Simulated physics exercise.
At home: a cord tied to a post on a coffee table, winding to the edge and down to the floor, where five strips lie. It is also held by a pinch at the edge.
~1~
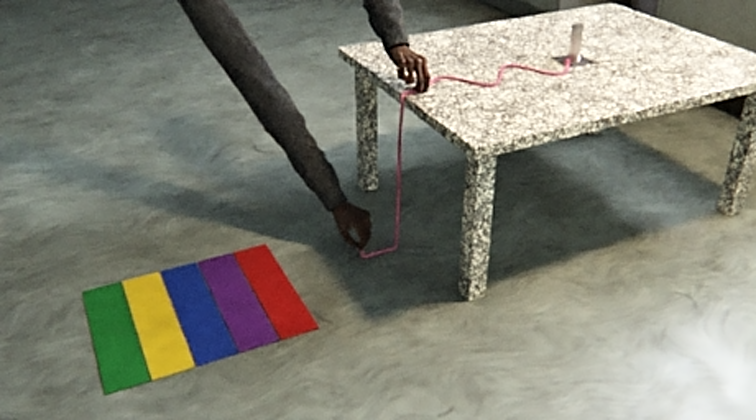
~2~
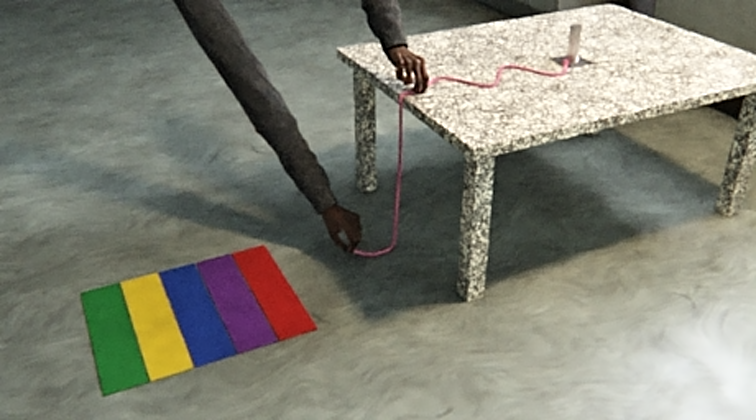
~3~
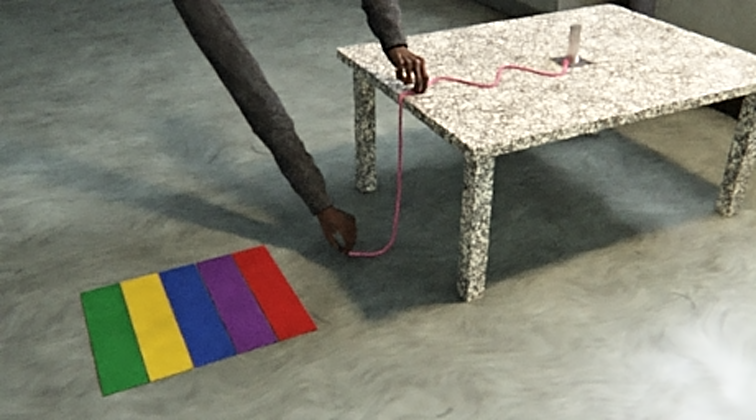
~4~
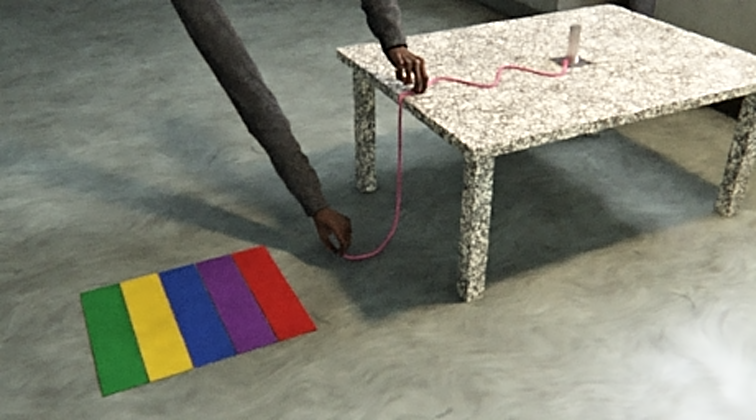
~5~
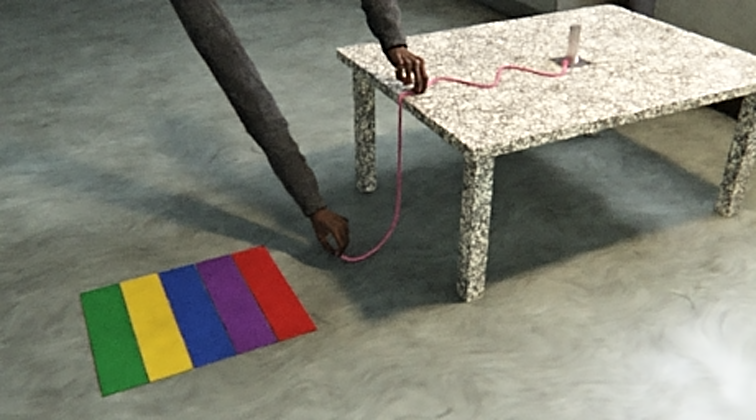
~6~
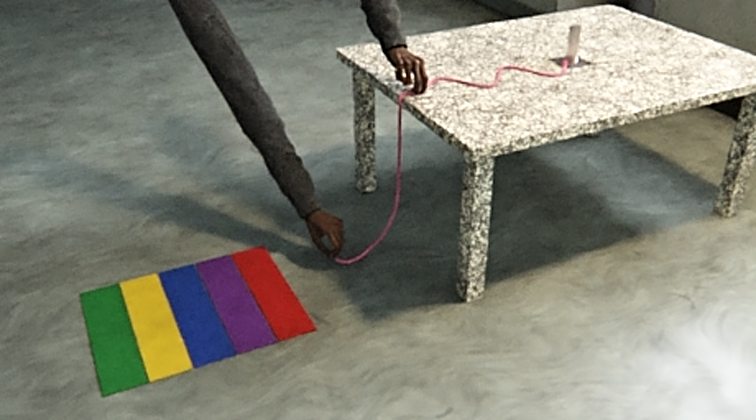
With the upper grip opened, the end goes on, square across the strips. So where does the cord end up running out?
Over yellow.
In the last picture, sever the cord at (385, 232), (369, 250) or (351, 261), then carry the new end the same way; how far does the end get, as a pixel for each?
Well, that gives around (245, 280) the first time, (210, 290) the next and (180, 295) the last.
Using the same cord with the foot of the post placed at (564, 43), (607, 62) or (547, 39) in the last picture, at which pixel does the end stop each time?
Places per try: (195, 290); (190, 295); (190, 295).
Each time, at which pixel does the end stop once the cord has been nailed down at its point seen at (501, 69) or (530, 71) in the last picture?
It would be somewhere around (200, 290) the first time and (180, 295) the second.
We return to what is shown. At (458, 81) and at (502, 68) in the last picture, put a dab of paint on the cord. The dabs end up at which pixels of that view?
Around (398, 98), then around (479, 79).
Soon after, end near (227, 284); over purple.
Then, end near (178, 298); over blue.
At full stretch, end near (149, 306); over yellow. The yellow one.
